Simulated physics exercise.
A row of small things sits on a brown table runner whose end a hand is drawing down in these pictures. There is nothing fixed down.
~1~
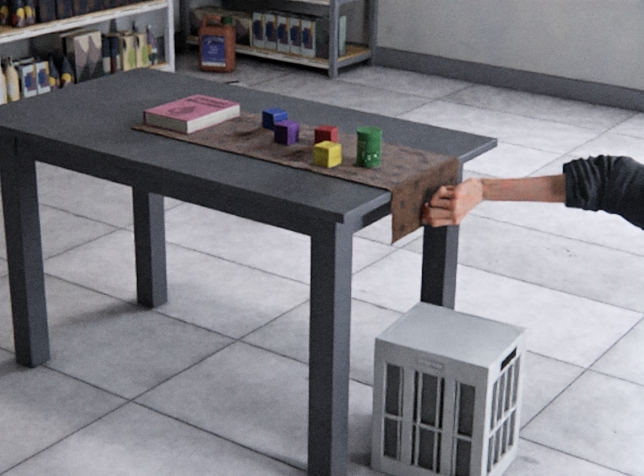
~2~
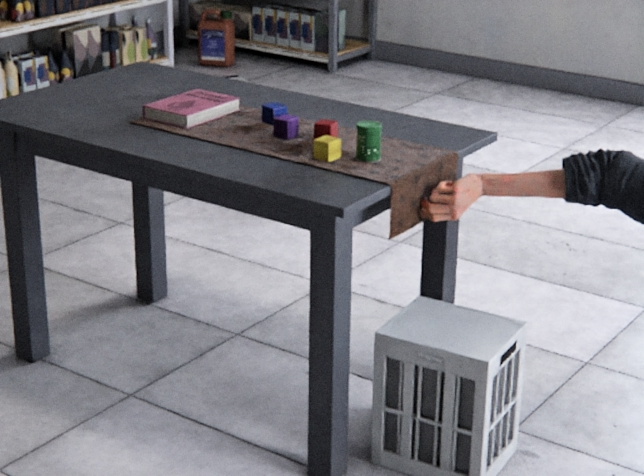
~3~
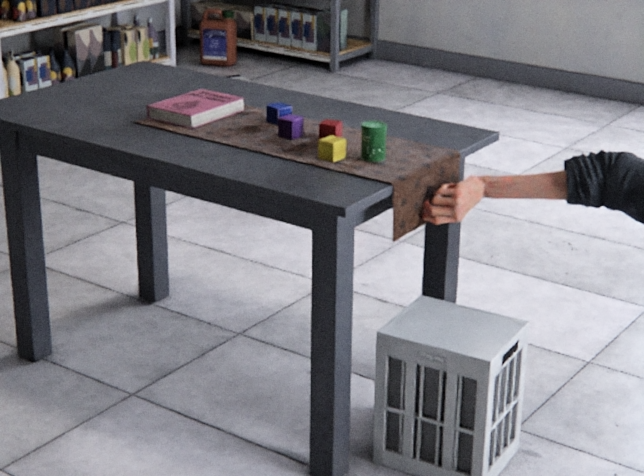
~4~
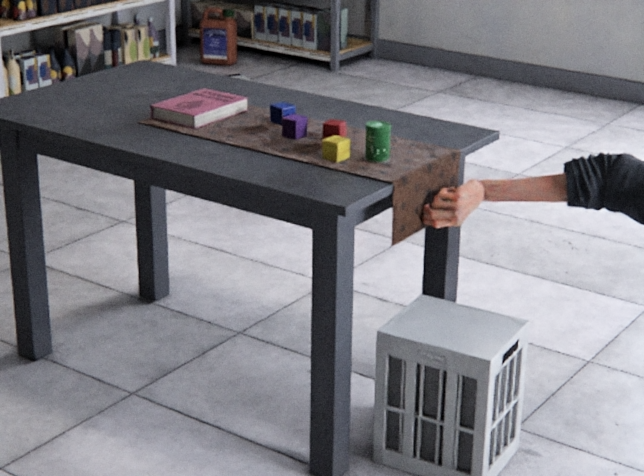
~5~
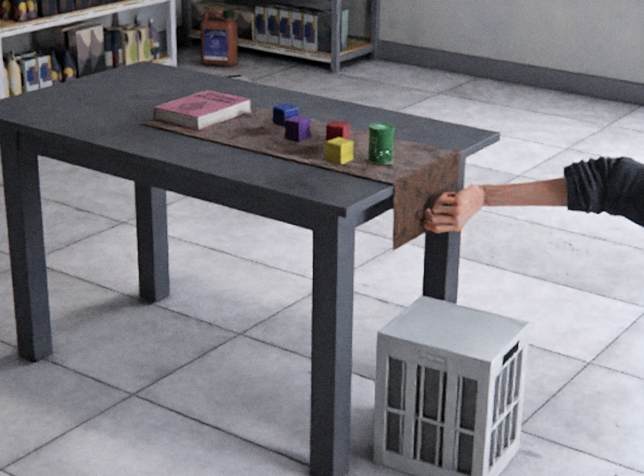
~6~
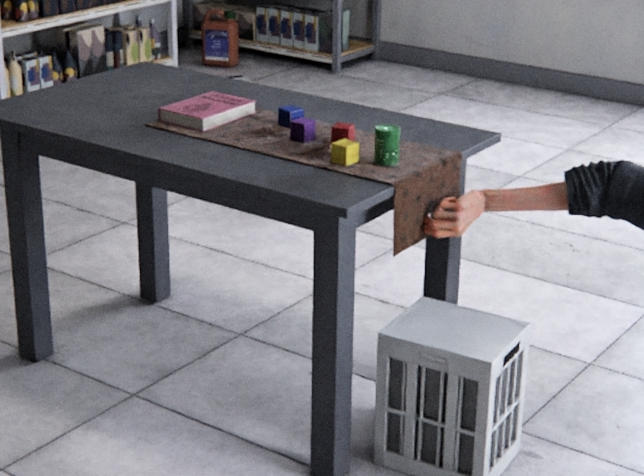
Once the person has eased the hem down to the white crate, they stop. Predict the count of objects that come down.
Lost: Two.
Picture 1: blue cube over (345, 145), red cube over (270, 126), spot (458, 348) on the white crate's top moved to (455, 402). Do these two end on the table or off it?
Blue cube: Off. Red cube: Still up.
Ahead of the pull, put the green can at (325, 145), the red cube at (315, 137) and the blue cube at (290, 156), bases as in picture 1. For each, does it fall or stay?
The green can stays put; the red cube stays put; the blue cube stays put.
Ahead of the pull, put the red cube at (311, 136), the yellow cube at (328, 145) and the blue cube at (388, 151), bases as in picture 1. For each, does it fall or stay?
I reckon the red cube hangs on, the yellow cube hangs on and the blue cube takes a fall.
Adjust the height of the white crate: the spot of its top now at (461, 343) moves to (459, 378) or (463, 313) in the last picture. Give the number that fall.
First case 3, second 1.
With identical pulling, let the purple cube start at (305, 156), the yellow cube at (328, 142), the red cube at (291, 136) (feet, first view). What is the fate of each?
Short version: Purple cube stays, yellow cube stays, red cube stays.
Soon after, hem near (426, 278); green can gone.
Then, hem on the crate; green can and yellow cube gone.
At rest, hem on the crate; green can and yellow cube gone. The count of fallen things is two.
